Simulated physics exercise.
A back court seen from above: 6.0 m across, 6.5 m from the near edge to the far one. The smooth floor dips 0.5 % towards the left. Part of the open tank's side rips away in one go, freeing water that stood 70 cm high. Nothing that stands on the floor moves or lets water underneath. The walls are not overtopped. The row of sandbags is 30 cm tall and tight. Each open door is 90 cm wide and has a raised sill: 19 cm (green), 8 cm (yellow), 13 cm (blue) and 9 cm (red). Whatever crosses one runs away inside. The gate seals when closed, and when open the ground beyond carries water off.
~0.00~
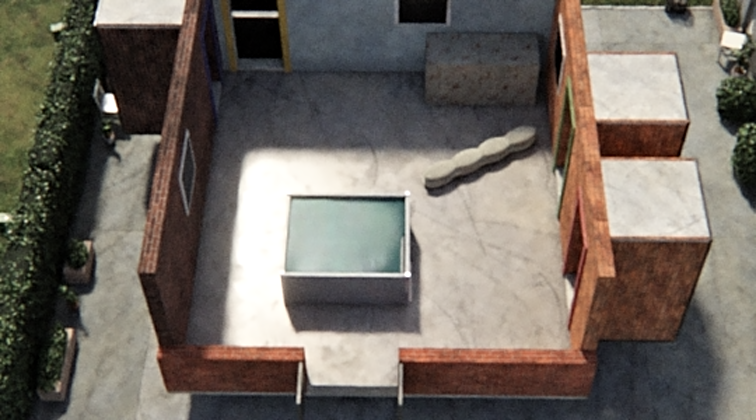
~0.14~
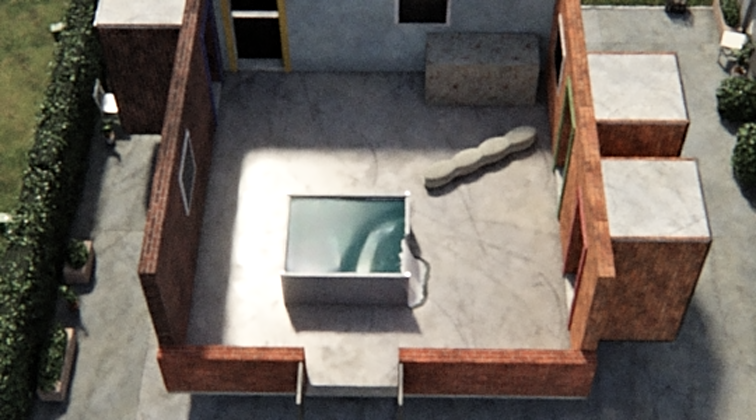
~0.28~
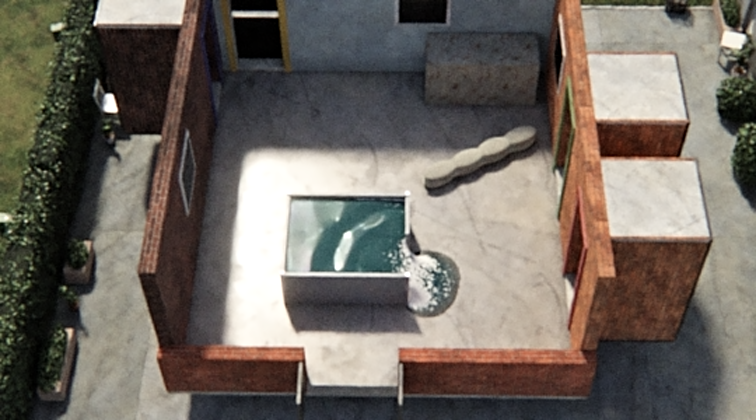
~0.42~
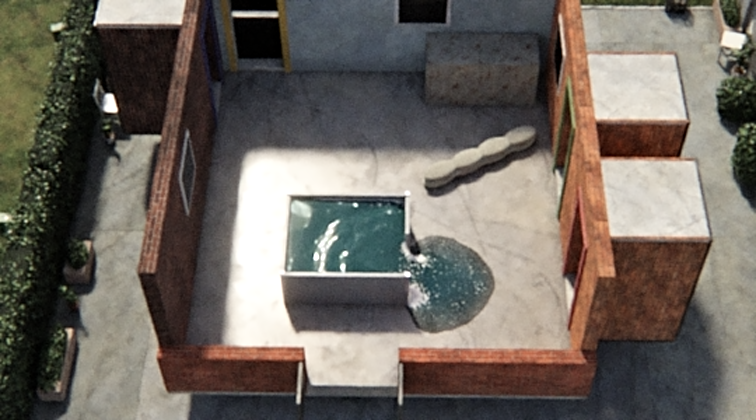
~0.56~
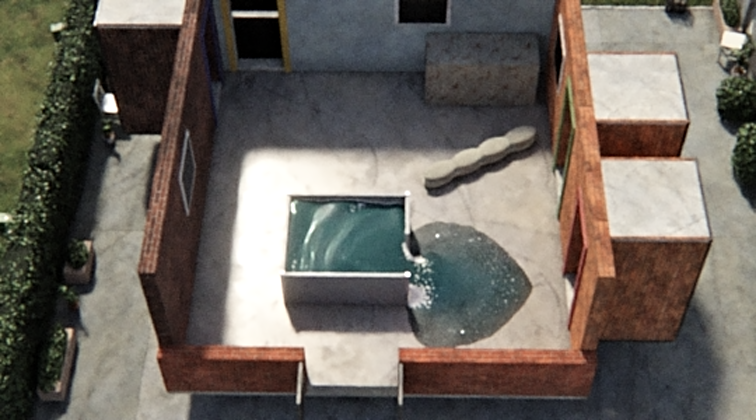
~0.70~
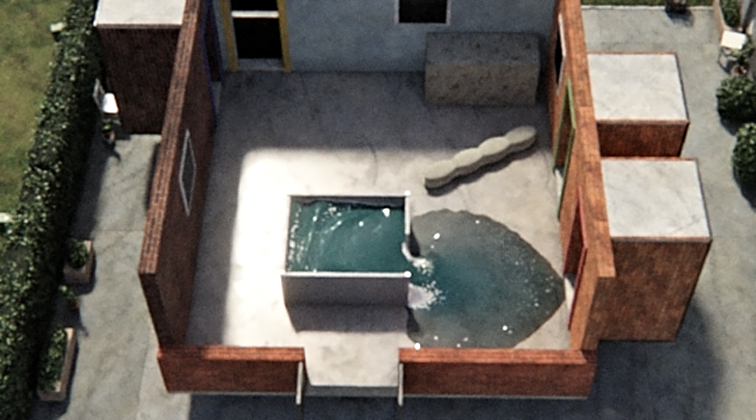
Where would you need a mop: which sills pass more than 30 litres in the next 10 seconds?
Within that time: At the green door it keeps below the limit; at the yellow door it stays under the limit; at the blue door it does not reach the limit; at the red door it goes over the limit.
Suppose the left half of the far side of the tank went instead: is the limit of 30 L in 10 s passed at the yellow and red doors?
Against that limit: Yellow above, red under.
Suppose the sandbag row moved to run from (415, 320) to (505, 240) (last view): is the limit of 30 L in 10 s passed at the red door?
Against that limit: Red below.
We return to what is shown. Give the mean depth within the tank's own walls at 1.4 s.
Some 48 cm.
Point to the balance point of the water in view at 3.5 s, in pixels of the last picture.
Near (439, 263).
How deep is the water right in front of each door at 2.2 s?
Depths in cm: Green 13, yellow 0, blue 0, red 27.
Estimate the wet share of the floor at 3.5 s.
Some 30 per cent of it.
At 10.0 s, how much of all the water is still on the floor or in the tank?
About 84 per cent.
After 1.4 s water covers 20 % of the floor and is deepest (40 cm) near (568, 374); green door 6 cm at the sill, 0 L in, yellow door not reached, blue door not reached, red door 17 cm at the sill, 43 L in.
After 2.2 s water covers 25 % of the floor and is deepest (30 cm) near (520, 363); green door 13 cm at the sill, 0 L in, yellow door not reached, blue door not reached, red door 27 cm at the sill, 136 L in.
After 3.5 s water covers 30 % of the floor and is deepest (20 cm) near (415, 285); green door 9 cm at the sill, 0 L in, yellow door not reached, blue door not reached, red door 18 cm at the sill, 240 L in.
After 6.0 s water covers 50 % of the floor and is deepest (16 cm) near (541, 79); green door 13 cm at the sill, 0 L in, yellow door not reached, blue door not reached, red door 13 cm at the sill, 296 L in.
After 10.0 s water covers 85 % of the floor and is deepest (10 cm) near (495, 323); green door 9 cm at the sill, 0 L in, yellow door 1 cm at the sill, 0 L in, blue door not reached, red door 9 cm at the sill, 310 L in.
